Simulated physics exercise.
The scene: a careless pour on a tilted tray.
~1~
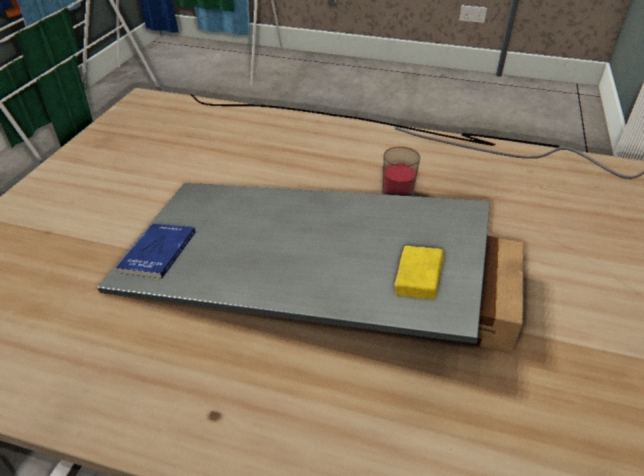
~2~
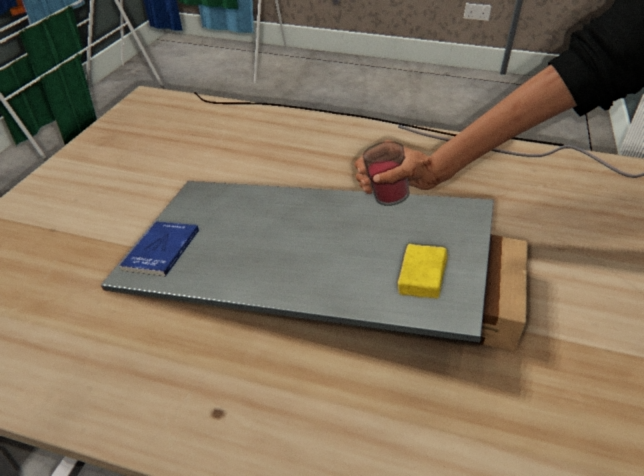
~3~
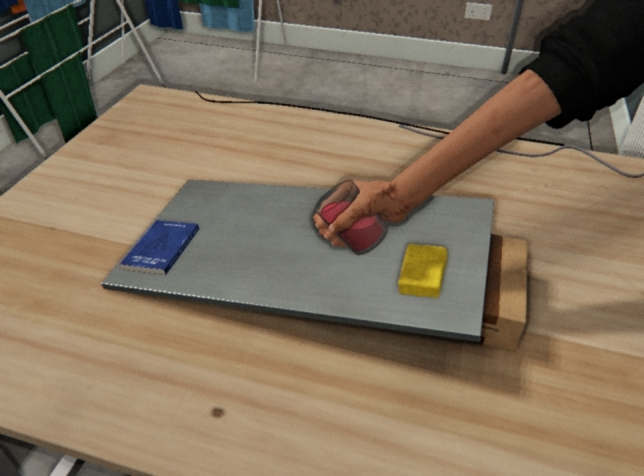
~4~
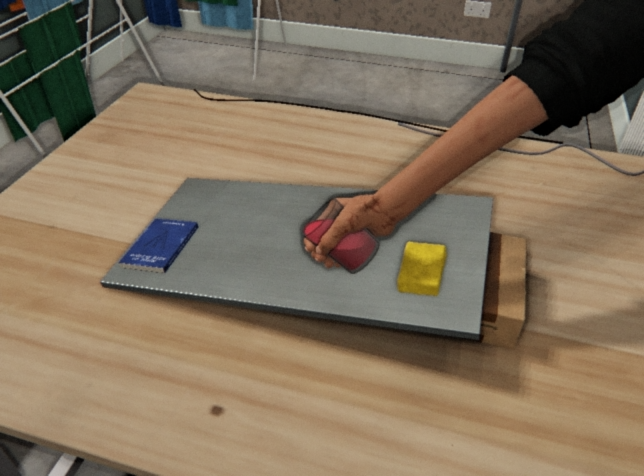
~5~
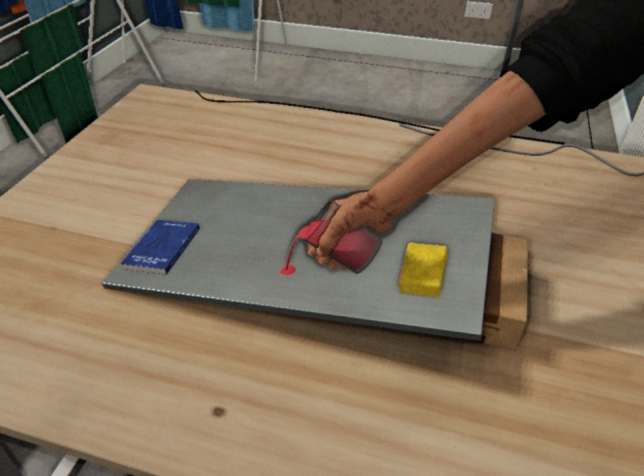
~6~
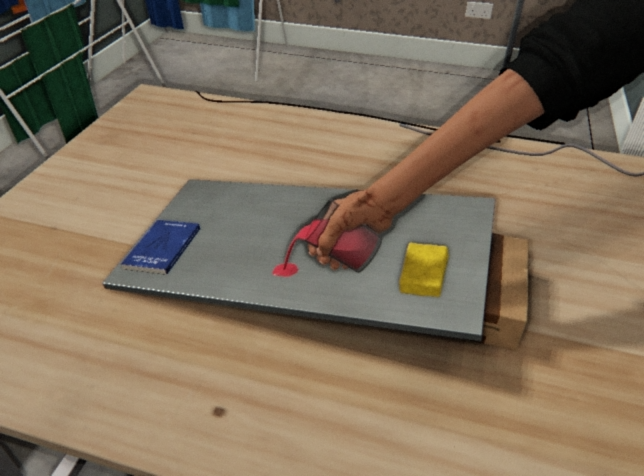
In this clip, a hand lifts a tumbler of red liquid from behind a gray tray holding a blue notebook and a yellow sponge, tilts it leftward over the middle, and pours a thin stream that forms a small red patch.
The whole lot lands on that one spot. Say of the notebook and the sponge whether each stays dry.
The notebook is reached; the sponge escapes.
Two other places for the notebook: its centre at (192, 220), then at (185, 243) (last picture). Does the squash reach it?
In the first try it ends up in the puddle; in the second it ends up in the puddle.
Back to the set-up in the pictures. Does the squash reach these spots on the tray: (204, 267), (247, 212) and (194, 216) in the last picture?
The first is soaked; the next untouched; the last wet.
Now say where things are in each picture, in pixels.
In the first frame, the tray slopes down to the left; tumbler (400, 174) about half full; notebook (157, 249); sponge (420, 272).
In the second frame, tumbler about half full, surface at (387, 171); notebook (161, 247).
In the third frame, tumbler (351, 217) tipped 40° with all of its load; sponge (423, 270).
In the fourth frame, the tray slopes down to the left; tumbler (340, 236) tipped 50° with all of its load; notebook (160, 244).
In the fifth frame, the first of it lands; tumbler (342, 237) tipped 55° with all of its load; sponge (424, 269).
In the sixth frame, the first of it lands; tumbler (341, 236) tipped 60° with nearly all of its load; notebook (162, 246); sponge (424, 269).
Next, it runs down to the left; the notebook is in it; the sponge is clear of it.
After that, it runs down to the left and off the end; the notebook is in it; the sponge is clear of it.
Finally, it runs down to the left and off the end; the notebook is in it; the sponge is clear of it.
